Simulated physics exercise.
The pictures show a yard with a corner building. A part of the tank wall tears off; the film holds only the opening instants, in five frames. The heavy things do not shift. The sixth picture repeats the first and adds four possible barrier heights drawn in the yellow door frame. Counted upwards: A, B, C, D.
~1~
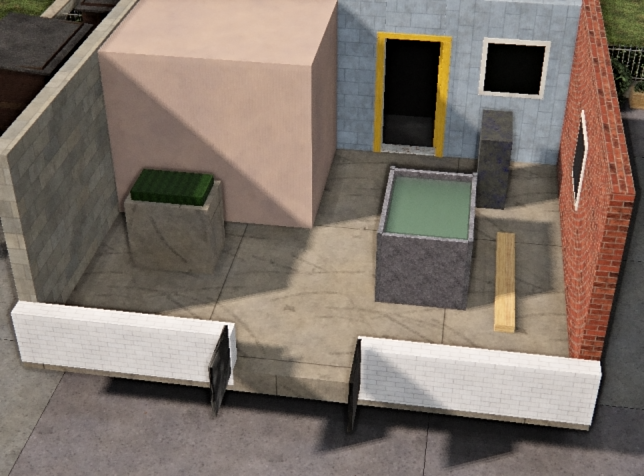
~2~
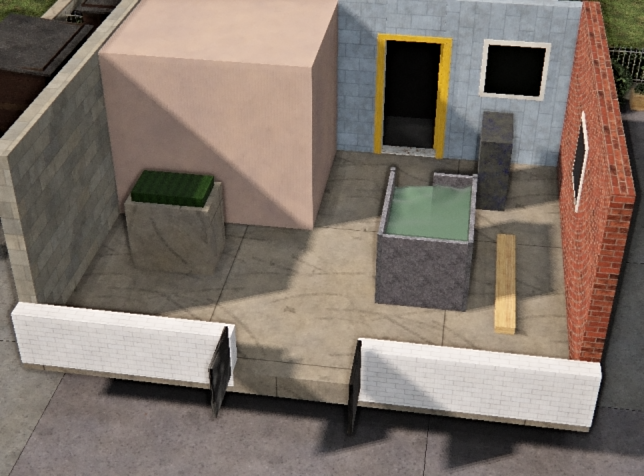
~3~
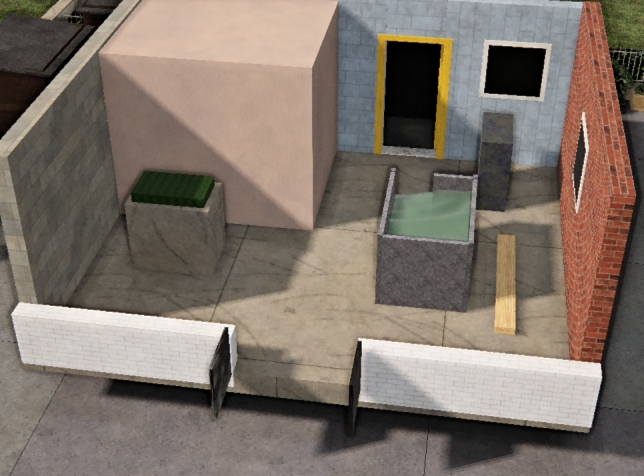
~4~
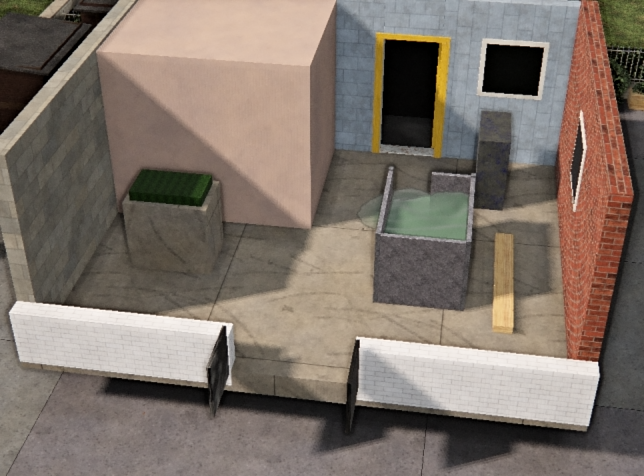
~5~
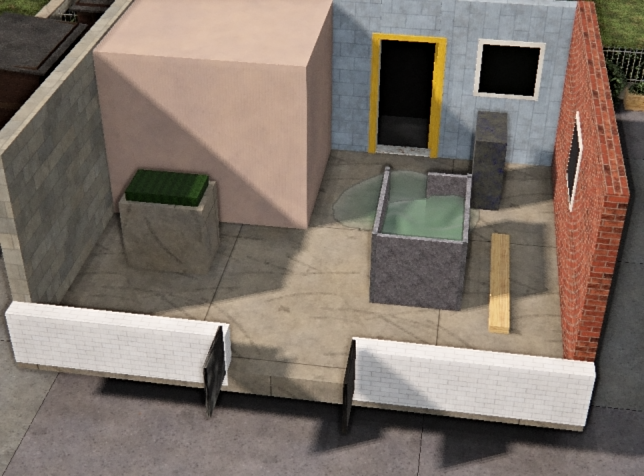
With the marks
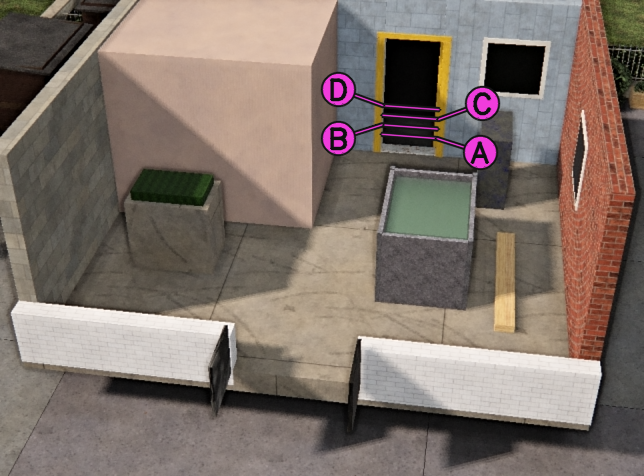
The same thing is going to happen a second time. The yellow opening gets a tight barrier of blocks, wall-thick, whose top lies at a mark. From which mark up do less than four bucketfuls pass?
The limit is A.
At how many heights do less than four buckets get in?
All of the four.
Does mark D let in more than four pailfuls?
No.
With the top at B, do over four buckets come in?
No, that is safe.
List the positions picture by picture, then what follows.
Water in the tank at rest, its middle at (429, 208); foot of the yellow doorway at (408, 154); open gate at (296, 326), in the first frame.
Water covers 1 % of the ground, its front hidden from here, in the second frame.
Water covers 2 % of the ground, its front hidden from here, in the third frame.
In the fourth frame, 6 % of the ground under water, visible out to (379, 201).
In the fifth frame, 12 % of the ground under water, visible out to (397, 172).
In magenta, A at (409, 136); B at (409, 126); C at (410, 117); D at (410, 107); from the bottom up A, B, C, D.
For mark A, a bucket or two gets in.
For mark B, nothing gets over.
For mark C, nothing gets over.
For mark D, nothing gets over.
